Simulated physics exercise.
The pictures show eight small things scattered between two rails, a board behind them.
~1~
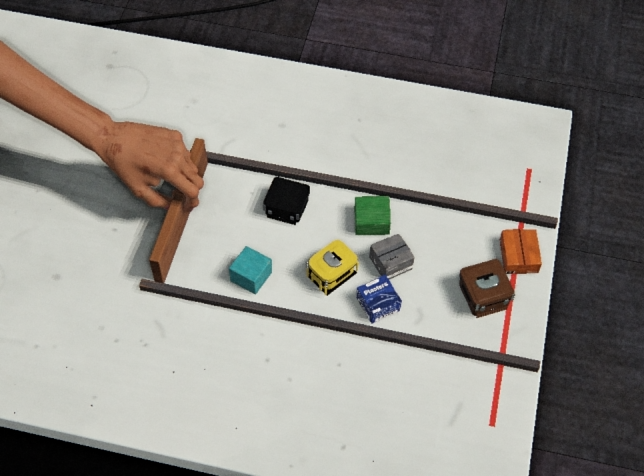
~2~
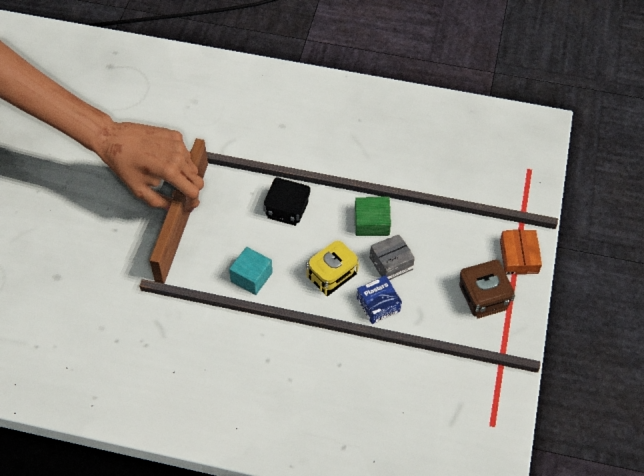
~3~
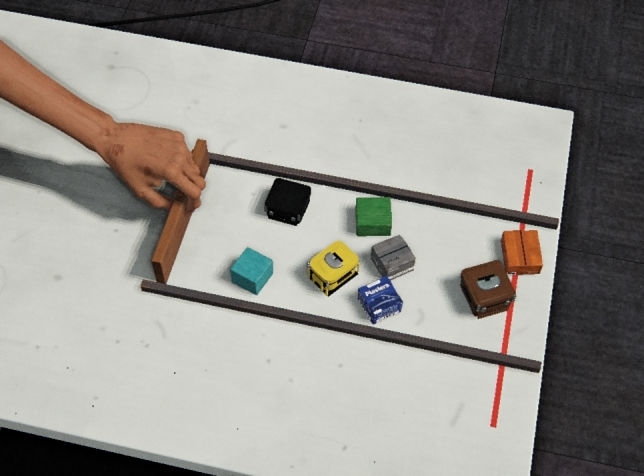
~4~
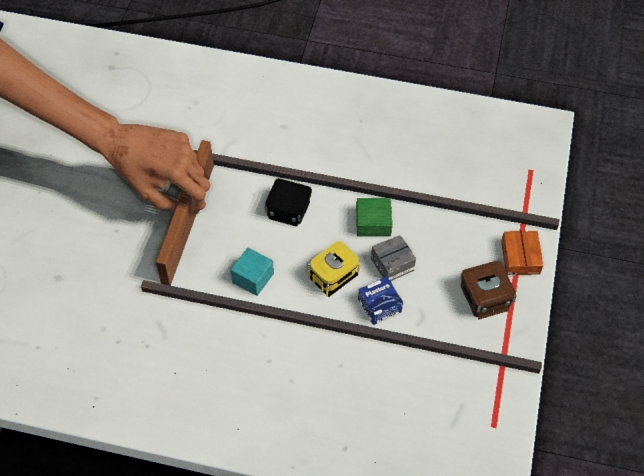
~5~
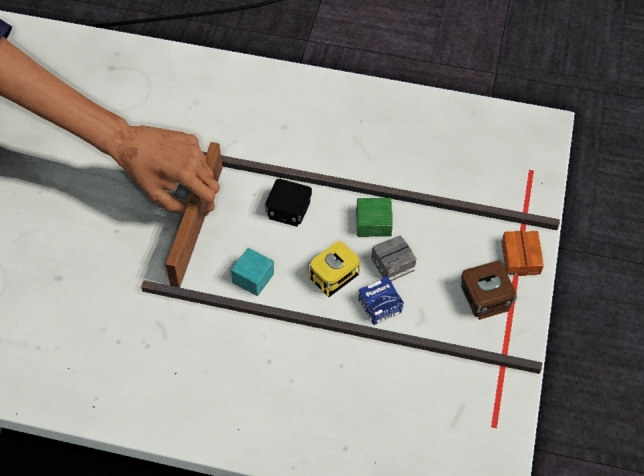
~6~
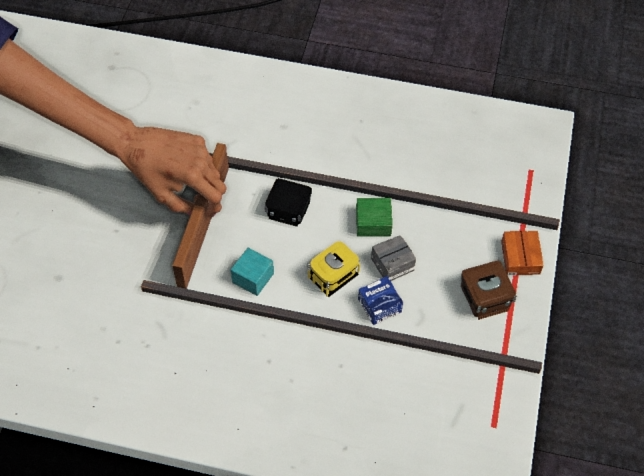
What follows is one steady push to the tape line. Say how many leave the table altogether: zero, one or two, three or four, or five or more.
In the end the number that fall off is five or more.
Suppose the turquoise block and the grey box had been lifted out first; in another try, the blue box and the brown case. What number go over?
It would be 3 and 3.
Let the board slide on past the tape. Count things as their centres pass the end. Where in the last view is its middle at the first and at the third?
First at (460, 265), next at (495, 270).
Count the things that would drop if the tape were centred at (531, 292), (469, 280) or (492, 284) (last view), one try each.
It would be 5, 1 and 2.
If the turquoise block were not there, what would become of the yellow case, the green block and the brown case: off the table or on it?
The yellow case holds on; the green block falls; the brown case tumbles off.
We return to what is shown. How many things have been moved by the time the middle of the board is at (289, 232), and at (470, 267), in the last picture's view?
3 and 8.
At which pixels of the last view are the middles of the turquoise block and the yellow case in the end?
The turquoise block at (525, 325), the yellow case at (539, 286).
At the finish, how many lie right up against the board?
That makes 3.
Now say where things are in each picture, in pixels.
The first picture shows orange box (520, 251); brown case (485, 288); grey box (392, 257); board (180, 209); tape (512, 287).
The second picture shows brown case (486, 289); board (180, 210).
The third picture shows grey box (393, 258); green block (374, 217).
The fourth picture shows orange box (522, 253); black case (289, 203).
The fifth picture shows brown case (487, 290); turquoise block (253, 272).
The sixth picture shows orange box (522, 253); brown case (487, 290); grey box (393, 259); board (202, 215); tape (514, 288).
Soon after, none off yet; orange box at rest near (522, 253); brown case at rest near (487, 290); grey box at rest near (393, 259).
After that, none off yet; orange box at rest near (522, 253); brown case at rest near (487, 290); grey box displaced well along near (448, 261).
And then, none off yet; orange box displaced about its own width near (553, 260); brown case displaced about its own width near (527, 302); grey box displaced well along near (517, 261).
In the end, the number that fall off is five or more; gone, green block, blue box, grey box, brown case and orange box.
